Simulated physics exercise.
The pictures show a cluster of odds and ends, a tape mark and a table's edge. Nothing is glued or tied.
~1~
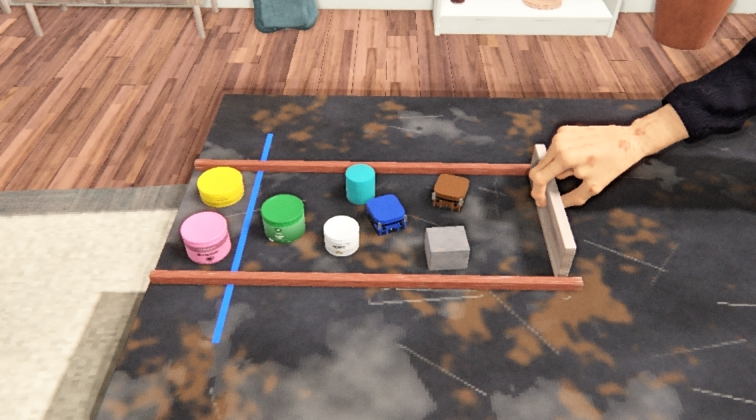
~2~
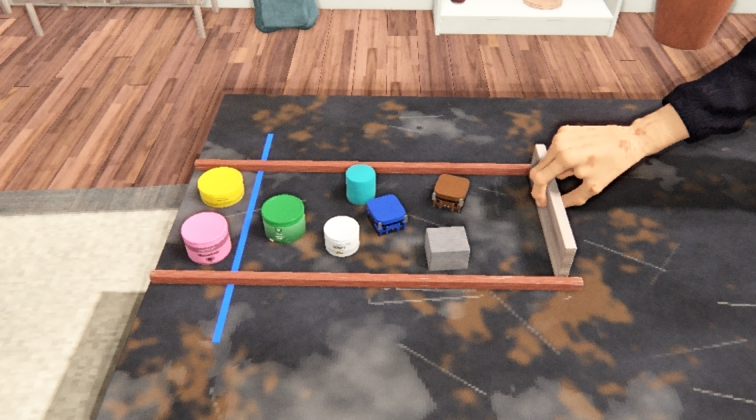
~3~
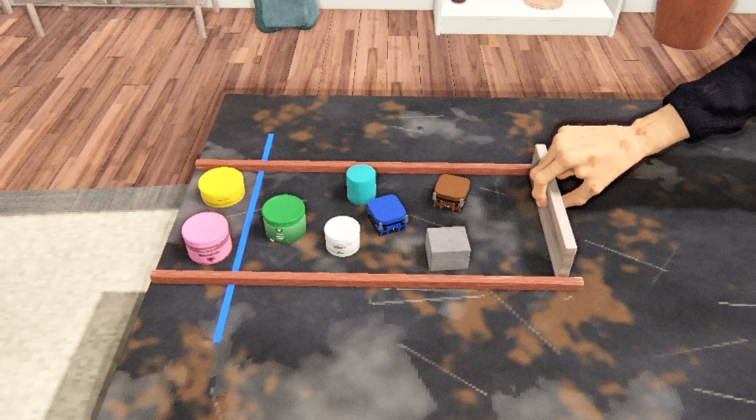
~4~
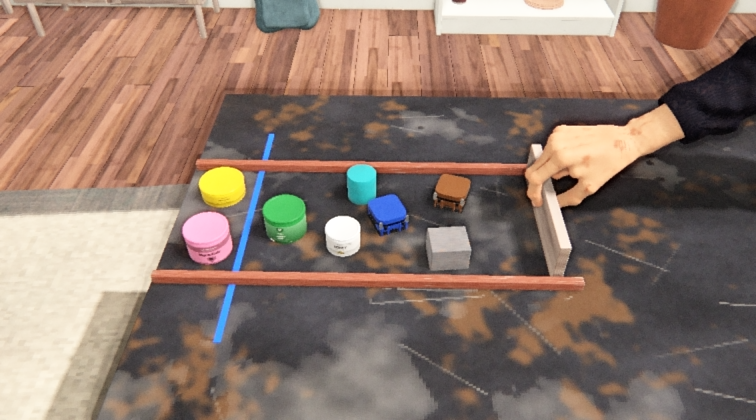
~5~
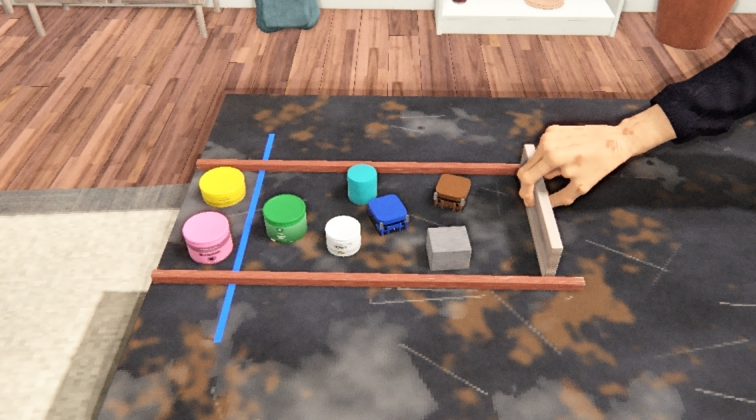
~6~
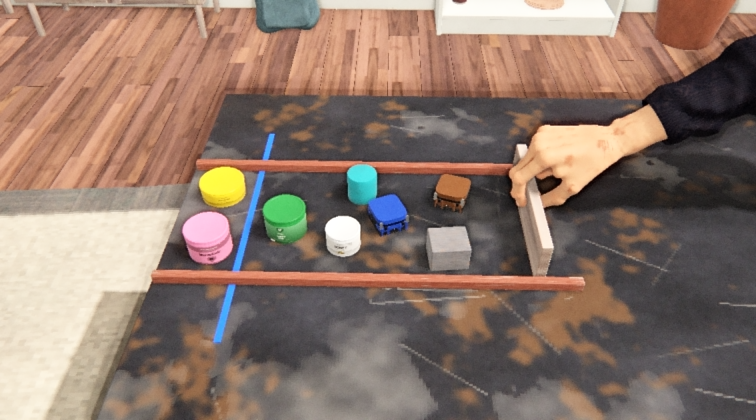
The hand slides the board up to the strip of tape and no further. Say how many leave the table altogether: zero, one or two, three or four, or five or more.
The number that fall off is one or two.
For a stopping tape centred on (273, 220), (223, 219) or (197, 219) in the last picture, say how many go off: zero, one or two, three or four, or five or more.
Taking them in turn, none at all; 3 or 4; 5 or more.
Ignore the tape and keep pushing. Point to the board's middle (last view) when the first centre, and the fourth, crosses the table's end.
First at (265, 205), next at (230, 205).
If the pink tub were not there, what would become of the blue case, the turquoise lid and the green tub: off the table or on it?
The blue case remains up, the turquoise lid remains up, the green tub is kept.
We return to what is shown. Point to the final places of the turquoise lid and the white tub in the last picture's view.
First (211, 183), then (187, 237).
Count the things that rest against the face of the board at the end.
3 of them.
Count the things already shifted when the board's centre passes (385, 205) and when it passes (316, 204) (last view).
By then 5, and 6.
A little later, none off yet; yellow tub at rest near (223, 187); pink tub at rest near (208, 238); green tub at rest near (286, 219).
Next, none off yet; yellow tub at rest near (223, 187); pink tub at rest near (208, 238); green tub moving near (281, 218).
Later still, none off yet; yellow tub at rest near (222, 187); pink tub shifted a little near (196, 239); green tub shifted about its own width near (241, 209).
When it is over, the number that fall off is one or two; down, pink tub and yellow tub.
